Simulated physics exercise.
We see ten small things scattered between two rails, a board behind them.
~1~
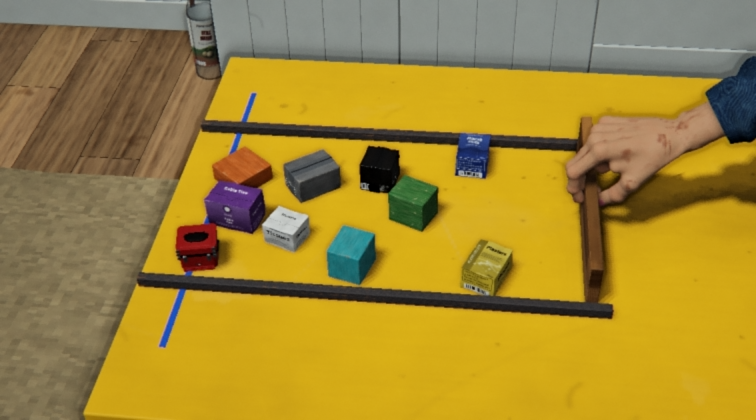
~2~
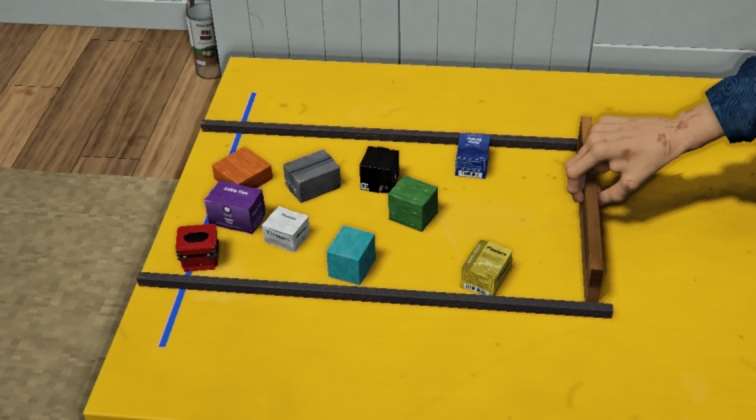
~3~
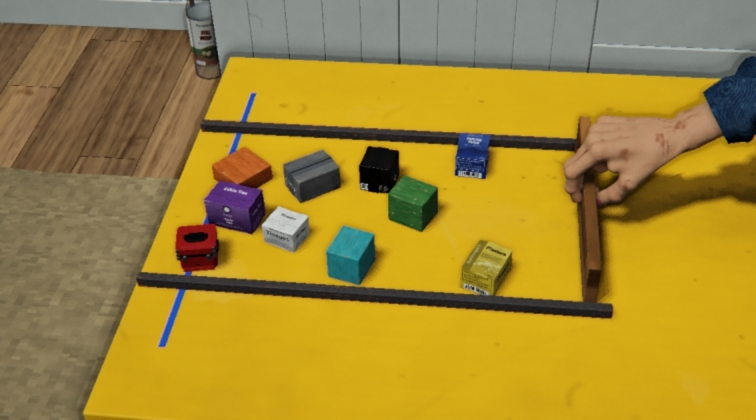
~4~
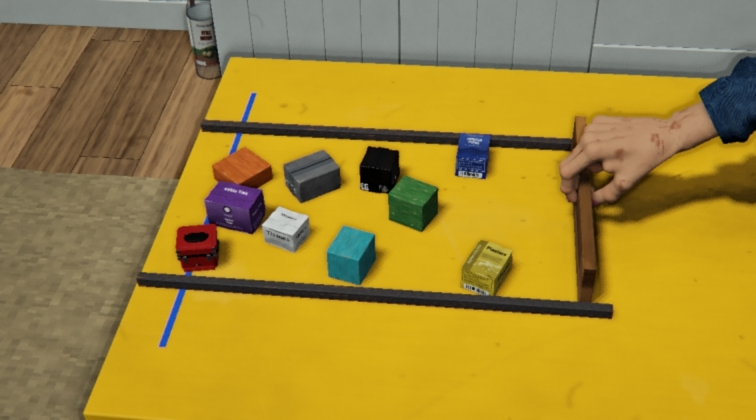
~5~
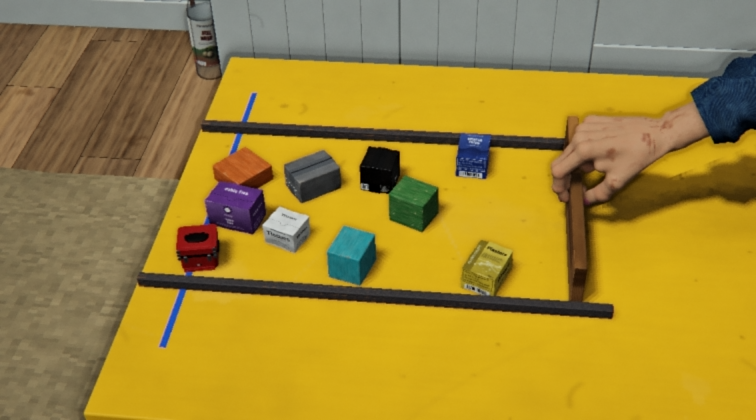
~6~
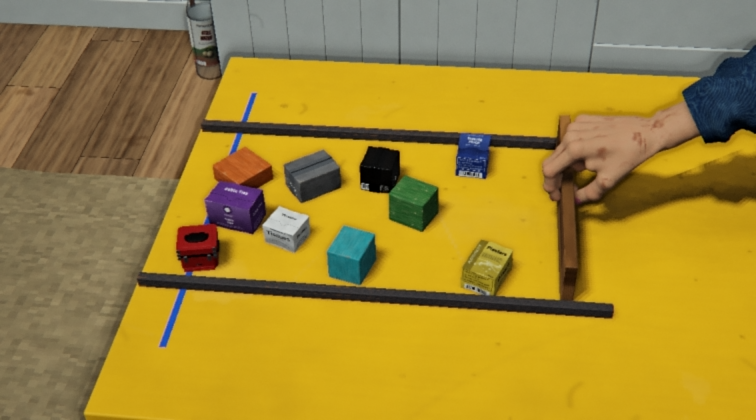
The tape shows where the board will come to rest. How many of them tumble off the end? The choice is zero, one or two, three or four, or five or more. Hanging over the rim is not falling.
As it turns out, the number that fall off is five or more.
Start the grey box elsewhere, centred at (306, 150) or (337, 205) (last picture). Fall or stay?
In turn it falls; falls.
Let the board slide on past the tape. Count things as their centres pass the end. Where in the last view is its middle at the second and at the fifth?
Near (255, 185) and (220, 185).
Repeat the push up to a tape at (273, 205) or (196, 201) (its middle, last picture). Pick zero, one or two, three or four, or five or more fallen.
For each place: Not one; at least five.
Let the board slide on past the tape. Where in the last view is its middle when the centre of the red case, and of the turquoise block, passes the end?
At (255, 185) for the red case; at (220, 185) for the turquoise block.
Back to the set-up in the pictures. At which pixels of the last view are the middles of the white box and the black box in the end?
The white box stops around (164, 221); the black box around (208, 163).
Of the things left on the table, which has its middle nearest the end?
The white box.
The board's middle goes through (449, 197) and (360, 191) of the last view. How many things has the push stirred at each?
By then 2, and 7.
Soon after, none off yet; red case at rest near (199, 248); orange block at rest near (243, 172); purple box at rest near (236, 207).
Then, none off yet; red case moved about its own width near (169, 245); orange block moved about its own width near (198, 163); purple box moved about its own width near (197, 202).
At rest, the number that fall off is five or more; fallen, turquoise block, grey box, purple box, orange block and red case.
